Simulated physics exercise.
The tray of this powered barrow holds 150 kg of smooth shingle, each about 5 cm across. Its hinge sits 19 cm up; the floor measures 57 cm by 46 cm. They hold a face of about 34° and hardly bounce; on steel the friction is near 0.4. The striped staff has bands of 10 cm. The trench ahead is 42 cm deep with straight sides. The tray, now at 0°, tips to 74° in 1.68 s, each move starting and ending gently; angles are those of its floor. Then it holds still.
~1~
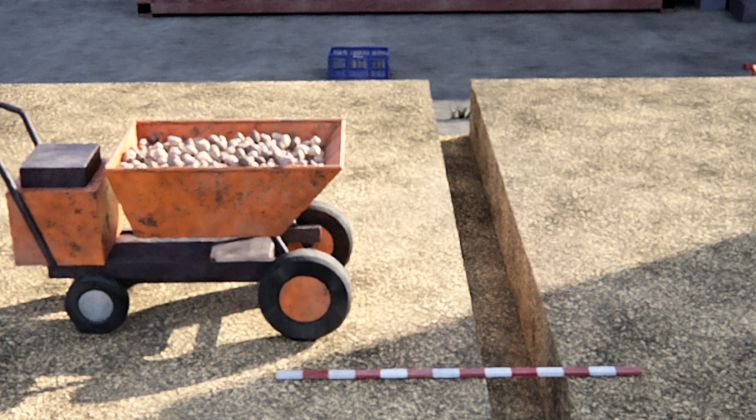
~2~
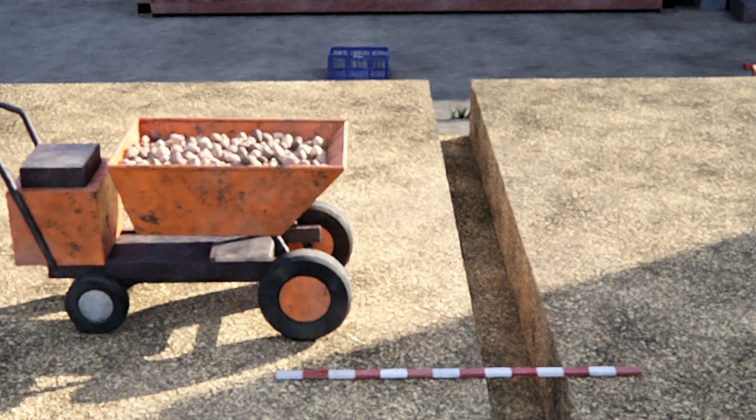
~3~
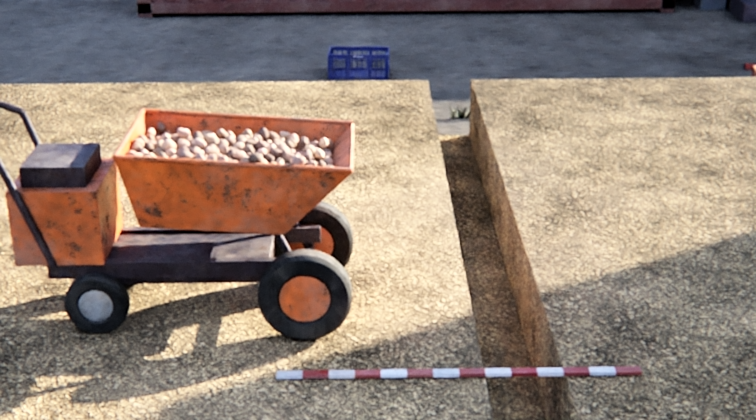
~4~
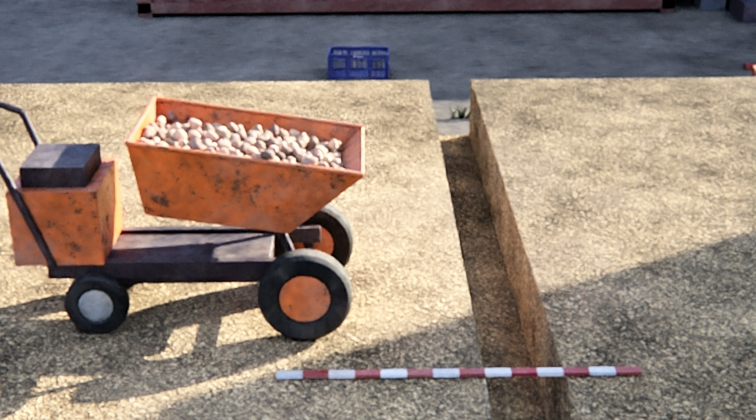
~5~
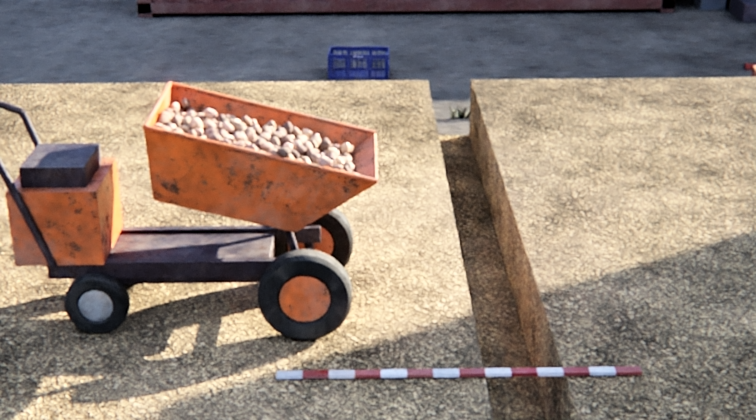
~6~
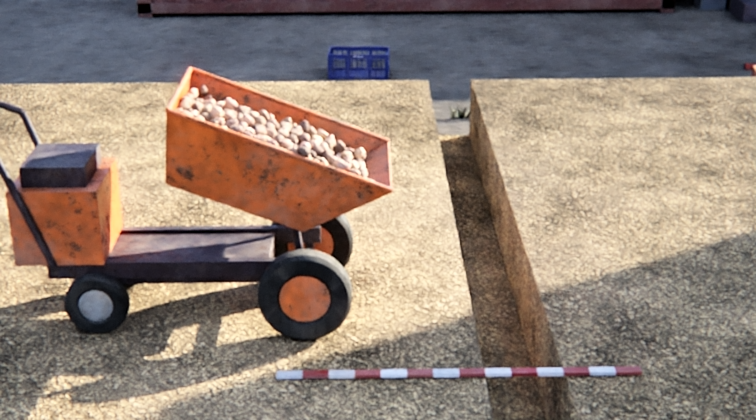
A sunlit yard of pale, gritty ground, cut by a narrow straight-sided trench, is seen from the side and slightly above by a still camera. An orange powered barrow with black tyres and a tray of pale rounded stones stands at left, a red-and-white staff lying before it and a blue crate behind. The tray's left end rises steadily, tilting its floor down toward the right, while the barrow stays put.
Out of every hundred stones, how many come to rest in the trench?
Some 99 per cent of it.
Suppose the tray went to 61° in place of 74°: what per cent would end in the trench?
In that case some 95 per cent.
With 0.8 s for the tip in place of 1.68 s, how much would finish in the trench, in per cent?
Then about 90 per cent.
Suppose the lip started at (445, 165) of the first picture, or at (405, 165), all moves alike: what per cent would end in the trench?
Near 15 per cent from the first place, 45 from the second.
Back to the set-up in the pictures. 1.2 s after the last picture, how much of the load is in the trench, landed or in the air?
About 70 per cent by then.
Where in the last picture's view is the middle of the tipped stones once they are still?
Around (506, 370).
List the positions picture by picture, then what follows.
Lip at (342, 168), floor tilted 0°, highest stones at (234, 146), in the first picture.
The tray is at 1°, its lip at (344, 169); the top of the load is at (211, 144), in the second picture.
The tray is at 4°, its lip at (352, 171); the top of the load is at (194, 141), in the third picture.
The tray is at 9°, its lip at (363, 175); the top of the load is at (176, 129), in the fourth picture.
Lip at (377, 182), floor tilted 15°, highest stones at (181, 114), in the fifth picture.
Lip at (392, 191), floor tilted 22°, highest stones at (198, 101), in the sixth picture.
Then, 0.7 s after the last picture the floor is at 62°, 96 % in the tray, 3 % short of the trench, 1 % in the trench; the foremost stones are at (482, 284).
Then, 1.2 s after the last picture the floor is at 74°, 27 % in the tray, 4 % short of the trench, 69 % in the trench, 1 % past the trench; the foremost stones are at (566, 315).
Then, 1.5 s after the last picture the floor is at 74°, 6 % in the tray, 3 % short of the trench, 90 % in the trench, 1 % past the trench; the foremost stones are at (594, 325).
Then, 3.5 s after the last picture the floor is at 74°, 0 % in the tray, 1 % short of the trench, 99 % in the trench, 1 % past the trench; the foremost stones are at (598, 319).
